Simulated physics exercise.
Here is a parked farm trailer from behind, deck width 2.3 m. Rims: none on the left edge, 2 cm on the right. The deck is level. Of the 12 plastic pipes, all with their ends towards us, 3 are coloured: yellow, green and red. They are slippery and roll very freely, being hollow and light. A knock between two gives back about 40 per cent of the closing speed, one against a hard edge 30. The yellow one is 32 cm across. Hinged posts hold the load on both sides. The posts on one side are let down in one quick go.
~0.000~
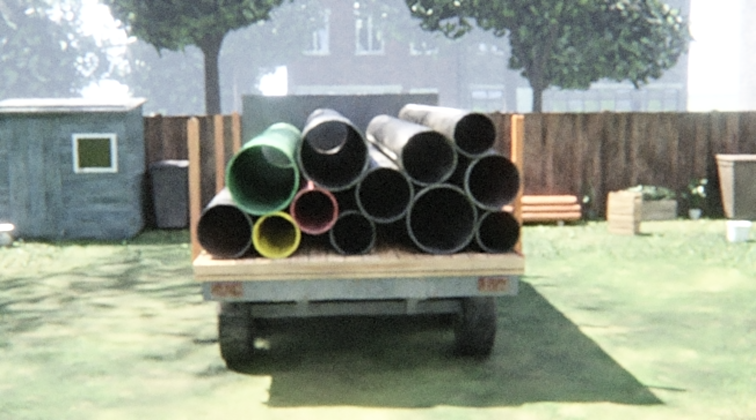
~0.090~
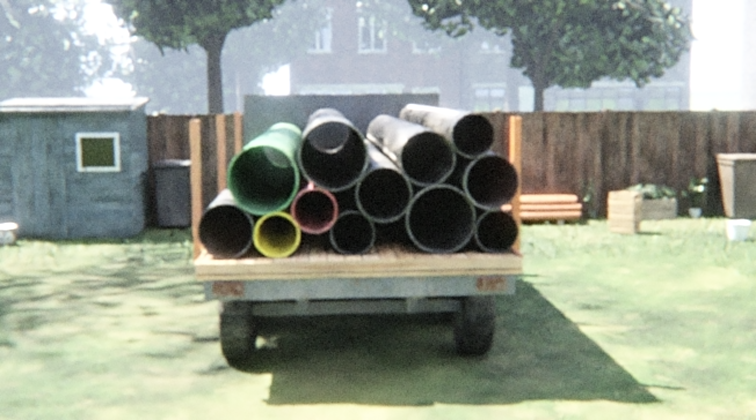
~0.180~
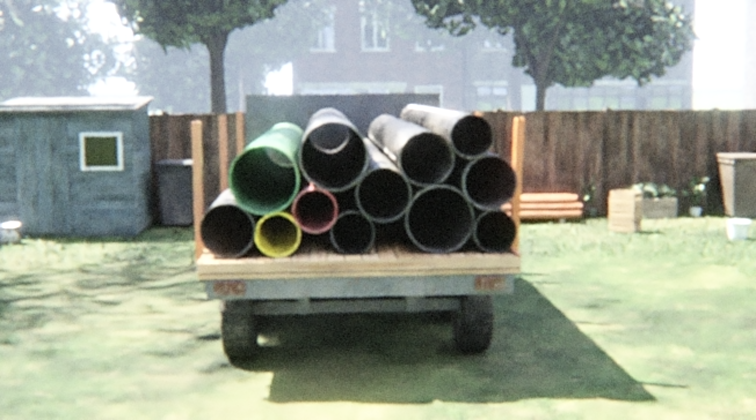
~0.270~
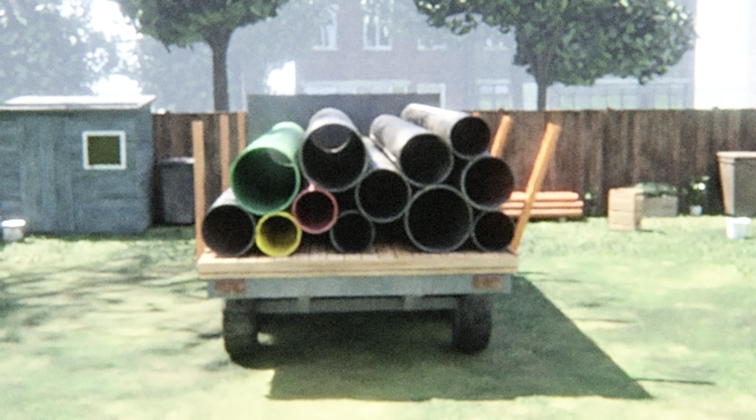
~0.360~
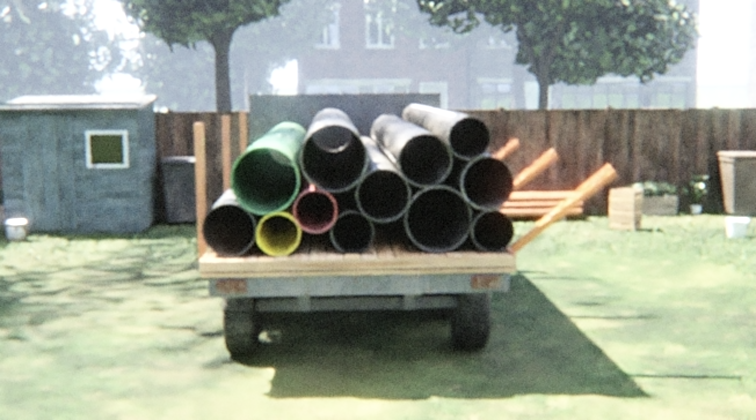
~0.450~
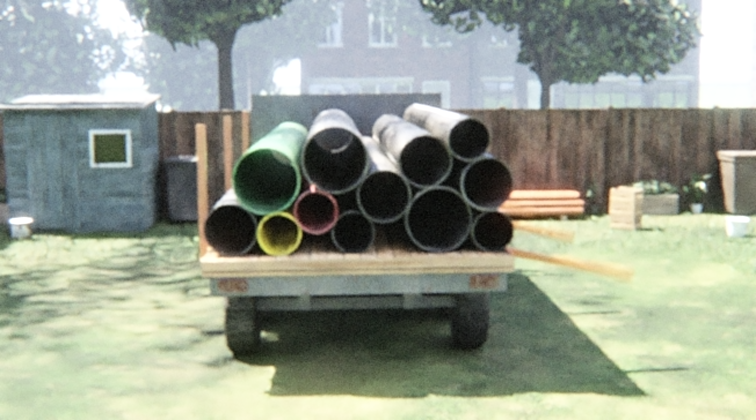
To begin with, a farm trailer seen from behind stands on grass, stacked with dark pipes plus a green, a red and a yellow one, between upright wooden posts. Then the right-hand posts swing outward and down past level, while the pipes stay in their stack, barely moving.
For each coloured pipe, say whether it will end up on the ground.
Yellow remains on the deck, green stays aboard, red is still aboard.
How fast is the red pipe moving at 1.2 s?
Roughly 0.1 m/s.
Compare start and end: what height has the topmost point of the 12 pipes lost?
About 20 cm.
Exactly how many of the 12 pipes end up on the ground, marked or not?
3 of them.
After 1.2 s, yellow is on the deck, 55 cm from the left edge; green is up on others, 45 cm from the left edge; red is up on others, 85 cm from the left edge; 0 gone from the deck.
After 2.1 s, red is on the deck, 90 cm from the left edge; no change for yellow, green; 2 gone from the deck.
After 3.1 s, no change for yellow, green, red; 3 gone from the deck.
At rest (4.3 s), yellow is on the deck, 55 cm from the left edge; green is up on others, 45 cm from the left edge; red is on the deck, 90 cm from the left edge; 3 gone from the deck.
